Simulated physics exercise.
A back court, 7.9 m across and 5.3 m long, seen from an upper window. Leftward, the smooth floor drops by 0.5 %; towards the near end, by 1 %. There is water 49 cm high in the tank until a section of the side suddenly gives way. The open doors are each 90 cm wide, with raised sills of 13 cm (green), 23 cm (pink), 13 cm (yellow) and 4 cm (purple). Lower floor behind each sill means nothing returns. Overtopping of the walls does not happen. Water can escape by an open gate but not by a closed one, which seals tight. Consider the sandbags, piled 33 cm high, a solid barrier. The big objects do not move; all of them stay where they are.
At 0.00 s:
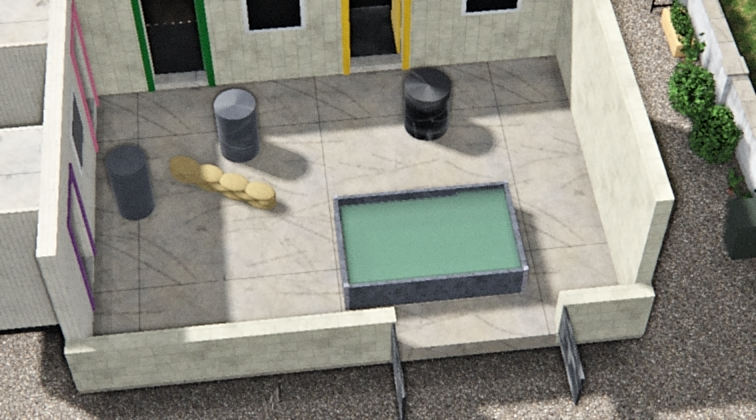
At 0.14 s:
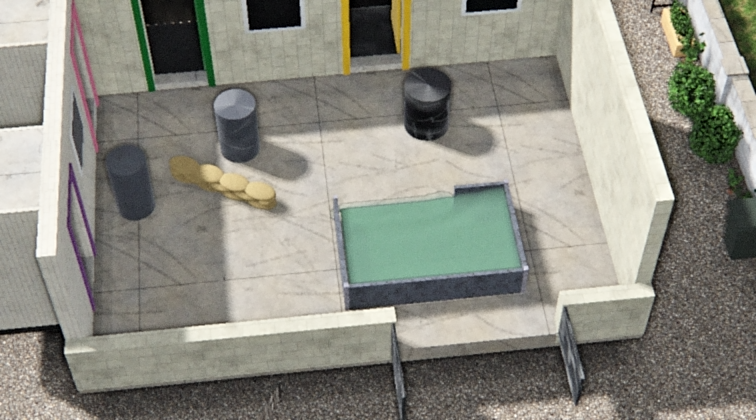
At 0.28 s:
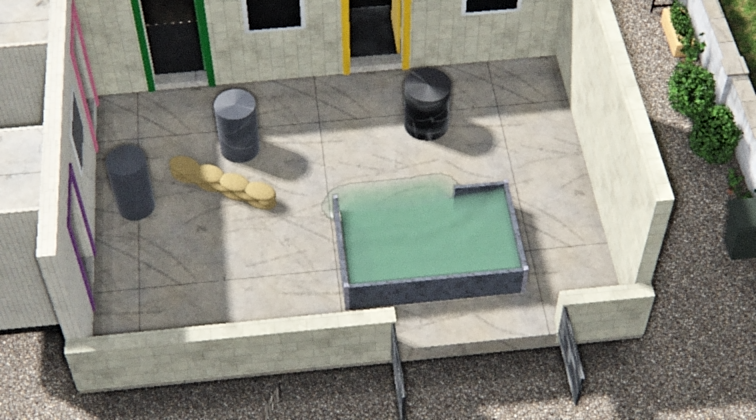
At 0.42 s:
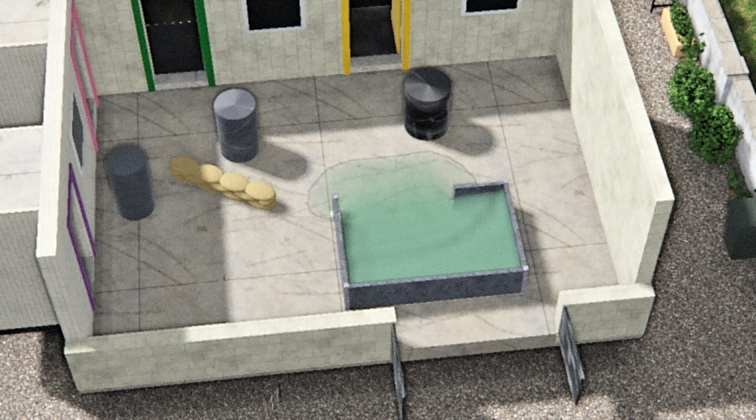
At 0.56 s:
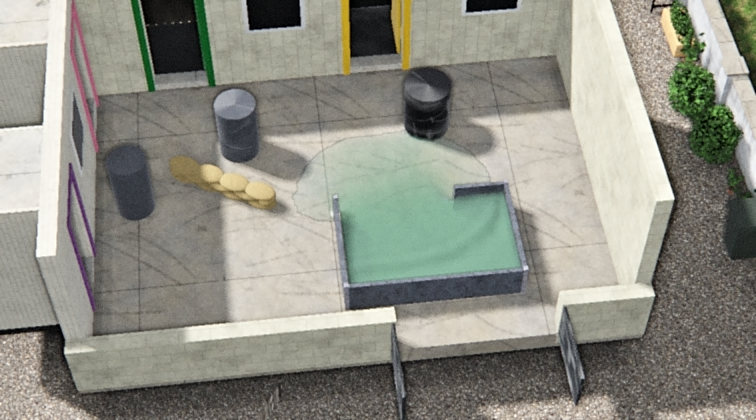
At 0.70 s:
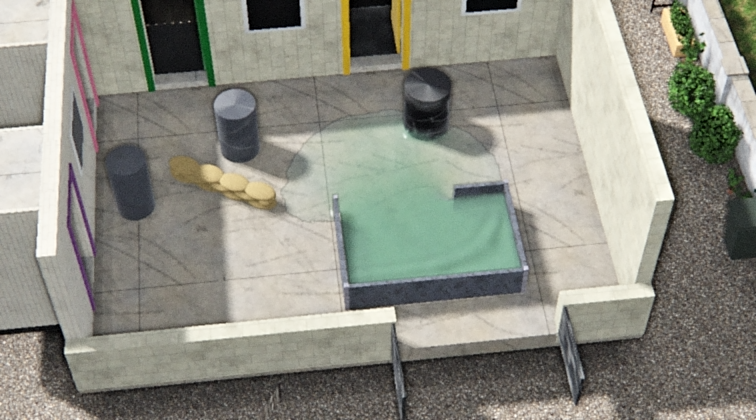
A walled back court with a pale stone floor is seen from high up, through a view that stays still. A tank of green water stands right of centre near an open gate, with three dark barrels, a row of tan sandbags at left, and green-framed and yellow-framed doorways behind. Most of the tank's far side disappears, and water pours out, spreading thinly across the floor to the black barrel and towards the sandbags.
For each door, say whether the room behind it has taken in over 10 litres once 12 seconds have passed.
The green door: Not over, the pink door: Not over, the yellow door: Over, the purple door: Not over.
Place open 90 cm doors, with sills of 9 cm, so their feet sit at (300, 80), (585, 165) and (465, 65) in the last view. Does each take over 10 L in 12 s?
More, less, less.
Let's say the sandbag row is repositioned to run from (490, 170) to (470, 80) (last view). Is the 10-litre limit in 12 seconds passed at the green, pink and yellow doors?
Then: Green not over, pink below, yellow above.
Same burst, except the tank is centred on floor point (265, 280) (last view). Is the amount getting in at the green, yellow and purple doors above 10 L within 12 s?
So the green door keeps within it, the yellow door keeps within it and the purple door tops the limit.
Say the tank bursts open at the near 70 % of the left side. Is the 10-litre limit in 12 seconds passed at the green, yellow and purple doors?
Then green would come out on the low side, yellow on the low side and purple on the high side.
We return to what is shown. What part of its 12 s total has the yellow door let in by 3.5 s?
Share: ~ 95 %.
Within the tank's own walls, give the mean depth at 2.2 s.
Average depth: About 22 cm.
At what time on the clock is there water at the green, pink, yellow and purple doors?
Times: Green 2.2 seconds, pink 3.0 seconds, yellow 1.0 seconds, purple 4.5 seconds.
After 1.4 s water covers 25 % of the floor and is deepest (28 cm) near (417, 145); green door not reached, pink door not reached, yellow door 21 cm at the sill, 5 L in, purple door not reached.
After 2.2 s water covers 35 % of the floor and is deepest (28 cm) near (331, 80); green door not reached, pink door not reached, yellow door 22 cm at the sill, 42 L in, purple door not reached.
After 3.5 s water covers 50 % of the floor and is deepest (22 cm) near (98, 108); green door 9 cm at the sill, 0 L in, pink door 20 cm at the sill, 0 L in, yellow door 16 cm at the sill, 73 L in, purple door not reached.
After 7.0 s water covers 80 % of the floor and is deepest (14 cm) near (119, 190); green door 6 cm at the sill, 0 L in, pink door 11 cm at the sill, 0 L in, yellow door 6 cm at the sill, 76 L in, purple door 3 cm at the sill, 0 L in.
After 12.0 s water covers 95 % of the floor and is deepest (8 cm) near (130, 189); green door 6 cm at the sill, 0 L in, pink door 7 cm at the sill, 0 L in, yellow door 4 cm at the sill, 76 L in, purple door 2 cm at the sill, 0 L in.
